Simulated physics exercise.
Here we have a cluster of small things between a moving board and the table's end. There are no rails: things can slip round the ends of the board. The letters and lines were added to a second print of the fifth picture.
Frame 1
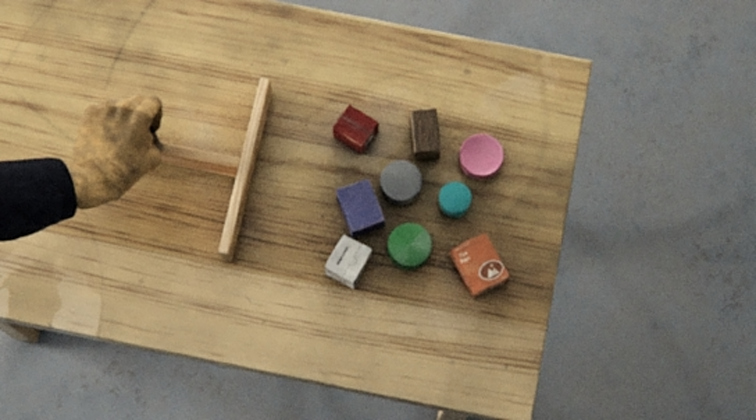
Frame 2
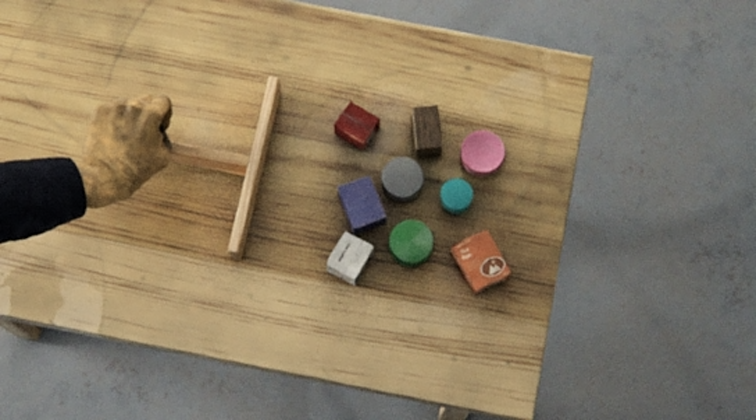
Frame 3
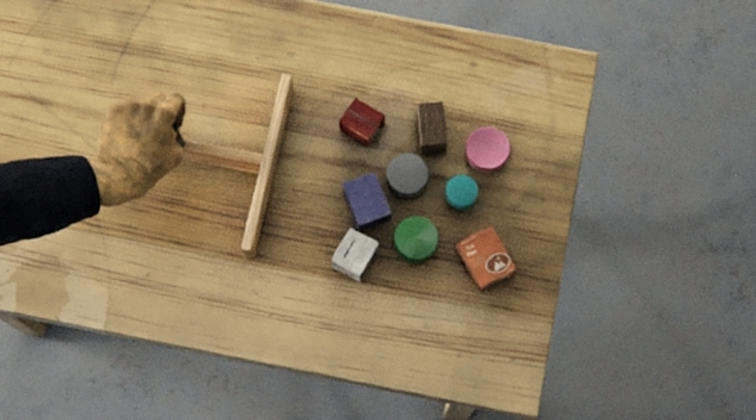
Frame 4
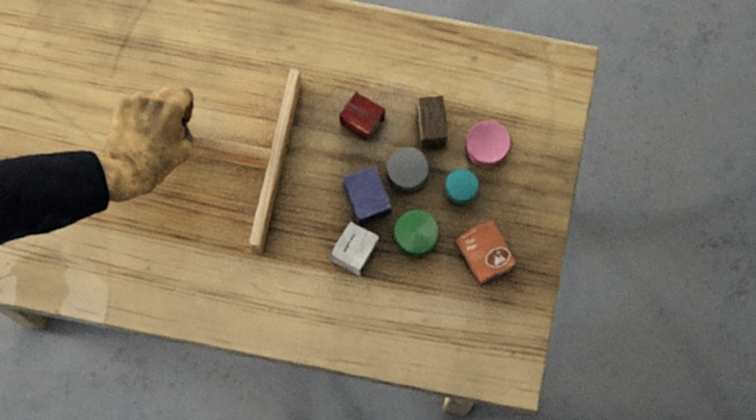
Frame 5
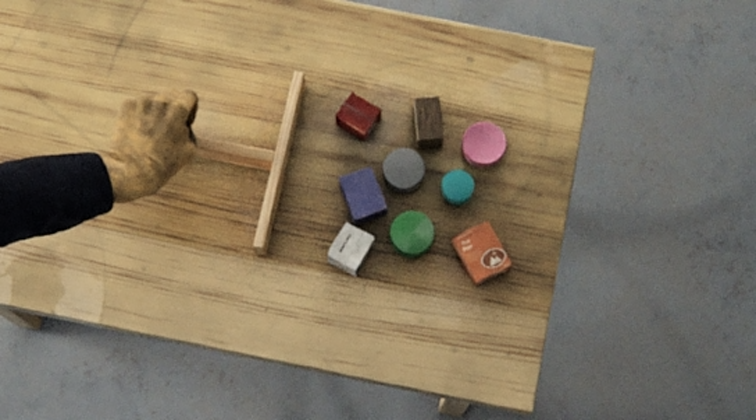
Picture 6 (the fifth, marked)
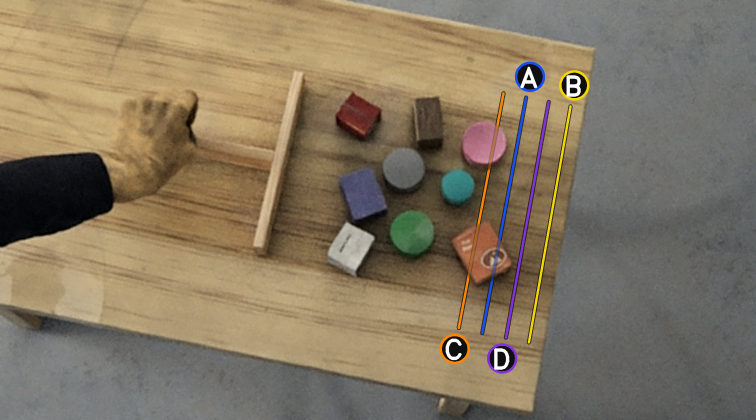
On a wooden table, a gloved hand at the left grips the handle of a long wooden board, with nine small blocks and round pieces clustered to its right. The hand pushes the board slowly rightward, narrowing the gap, while the colourful cluster keeps its arrangement and the board remains clear of it.
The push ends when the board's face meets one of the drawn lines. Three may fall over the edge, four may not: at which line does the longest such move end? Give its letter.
No farther than A.
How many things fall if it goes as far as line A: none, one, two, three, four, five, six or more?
By then, two.
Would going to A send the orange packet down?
Yes.
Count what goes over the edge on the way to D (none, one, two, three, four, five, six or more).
In all, five.
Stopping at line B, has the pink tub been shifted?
Yes.
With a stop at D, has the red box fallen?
No.
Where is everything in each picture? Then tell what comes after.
The first frame shows orange packet (480, 266); green tin (410, 247); white packet (348, 262).
The second frame shows board (254, 163); turquoise pot (456, 197).
The third frame shows board (267, 161); grey pot (407, 177).
The fourth frame shows board (275, 156); red box (362, 116).
The fifth frame shows board (279, 158); orange packet (482, 254); green tin (412, 234); white packet (351, 249).
On the marked copy, A at (505, 212); B at (550, 221); C at (482, 208); D at (528, 217).
Following A. Soon after the start, board (359, 173); white packet (367, 251); red box (396, 119).
Later, board (441, 190); orange packet (532, 260); pink tub (539, 156).
In the end, board (503, 202); orange packet over the edge; pink tub over the edge; two fallen.
As for the rest, B drops nine; C is within the limit but short; D drops five.
